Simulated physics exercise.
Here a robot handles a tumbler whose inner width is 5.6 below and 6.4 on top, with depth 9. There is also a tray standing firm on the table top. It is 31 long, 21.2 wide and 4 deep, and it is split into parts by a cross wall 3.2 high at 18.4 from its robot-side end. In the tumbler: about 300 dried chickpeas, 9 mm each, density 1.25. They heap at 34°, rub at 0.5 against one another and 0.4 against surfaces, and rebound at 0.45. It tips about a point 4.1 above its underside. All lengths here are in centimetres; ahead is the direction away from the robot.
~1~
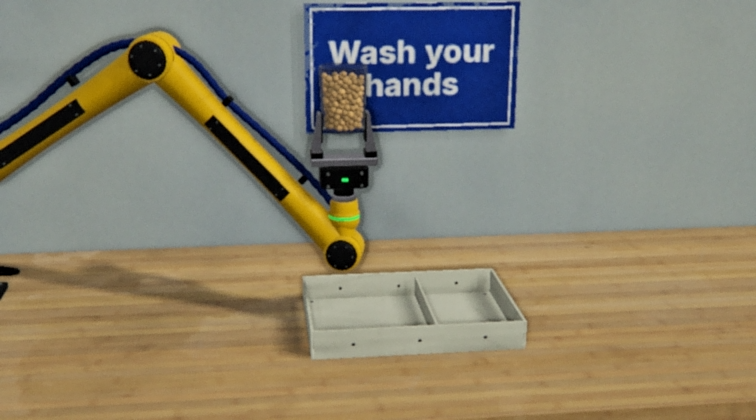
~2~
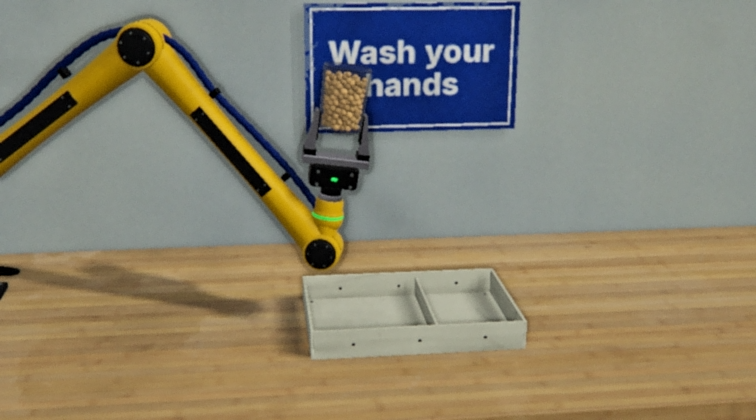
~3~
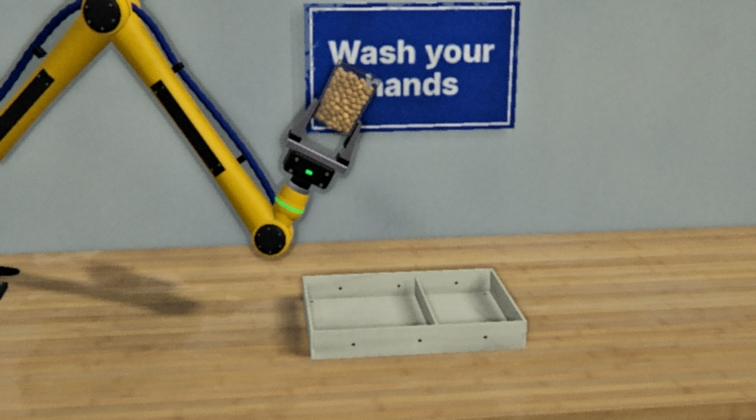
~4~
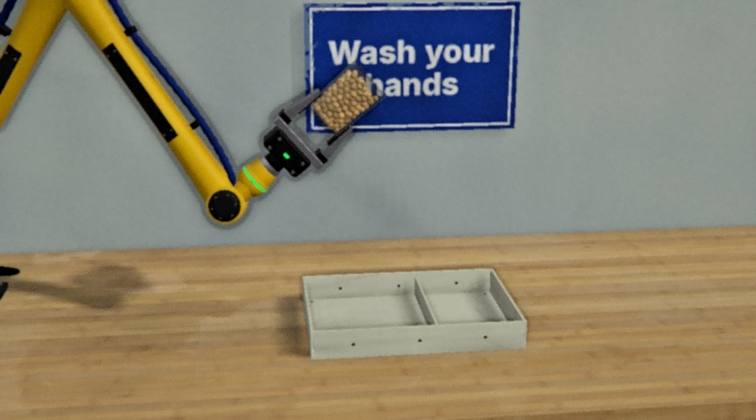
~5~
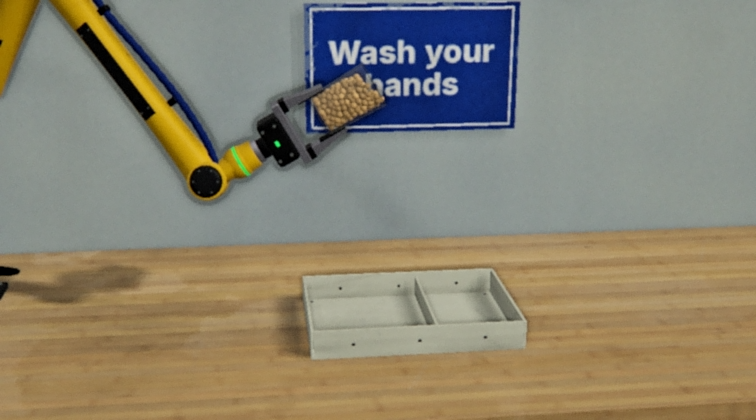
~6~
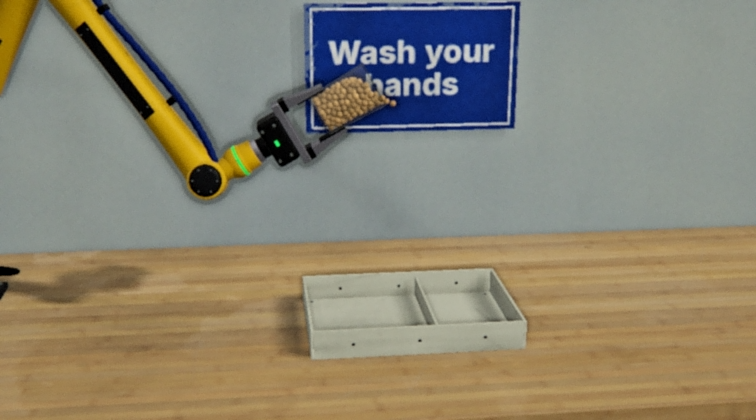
Yellow robot arm tilting a clear tumbler of chickpeas to the right above a divided grey tray on a wooden table.
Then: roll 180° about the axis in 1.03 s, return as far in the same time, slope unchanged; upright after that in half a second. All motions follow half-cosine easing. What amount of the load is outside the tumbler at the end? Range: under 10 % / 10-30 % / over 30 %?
Less than 10 %.
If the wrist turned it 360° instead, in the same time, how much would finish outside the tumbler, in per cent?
In that case it would be around 10 percent.
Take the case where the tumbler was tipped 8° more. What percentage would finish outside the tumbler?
In that case some 15 per cent.
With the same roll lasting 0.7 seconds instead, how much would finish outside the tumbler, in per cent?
In that case roughly 5 percent.
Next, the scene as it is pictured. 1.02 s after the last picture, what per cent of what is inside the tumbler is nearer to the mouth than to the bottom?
Share in mouth half: Approx. 50 %.
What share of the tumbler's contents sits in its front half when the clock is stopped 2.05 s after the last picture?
Near enough 55 in a hundred.
Then, 1.02 s later, tipped 61°, highest piece 39 above the table; 284 in the tumbler, 8 in the robot-side part, 1 in the far-side part, 3 in flight or on a rim.
Then, 2.05 s later, tipped 61°, highest piece 39 above the table; 279 in the tumbler, 14 in the robot-side part, 3 in the far-side part.
Then, 2.76 s later, upright, highest piece 40 above the table; 279 in the tumbler, 13 in the robot-side part, 4 in the far-side part.
Then, 3.46 s later, upright, highest piece 40 above the table; 279 in the tumbler, 13 in the robot-side part, 4 in the far-side part.
At rest, 279 in the tumbler, 13 in the robot-side part, 4 in the far-side part. That is 6 % outside the tumbler.
